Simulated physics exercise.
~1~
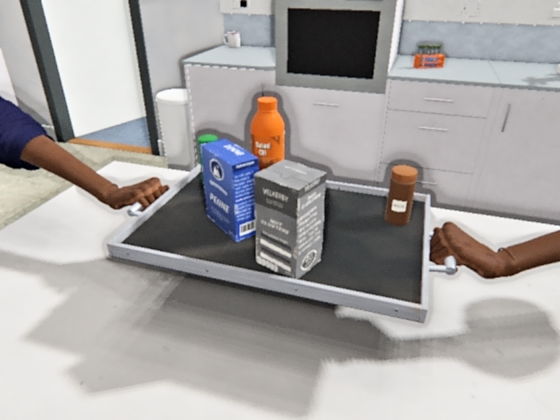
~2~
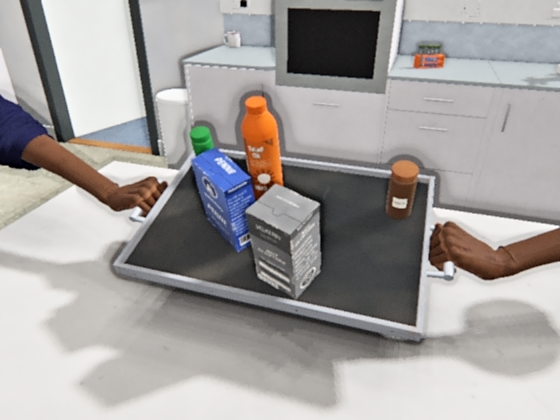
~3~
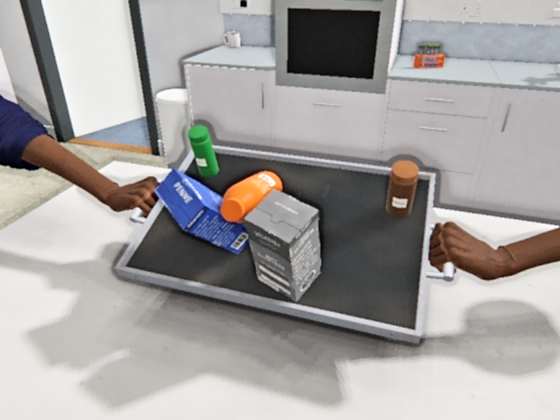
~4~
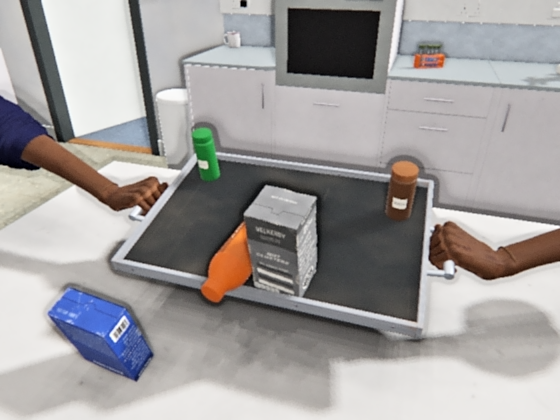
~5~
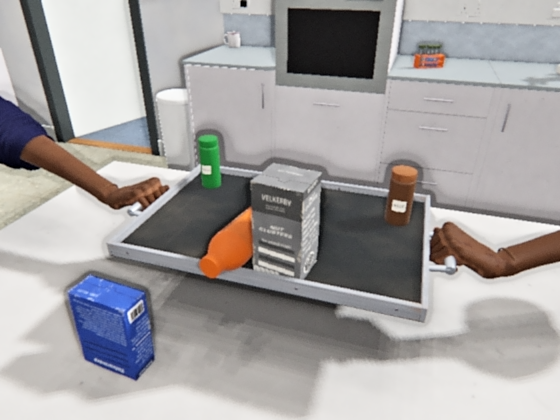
Two hands grip a dark, light-rimmed tray from the left and right above a white surface in a kitchen, seen from slightly above with grey cabinets behind. A green shaker, blue packet and orange bottle stand toward the left, a grey carton near the middle and a brown shaker at right. The hands tip the near edge down, and the blue packet and orange bottle topple. The packet drops over the near rim onto the white surface, while the bottle comes to rest against the rim. The tray levels with the bottle lying beside the upright carton, both shakers still standing.
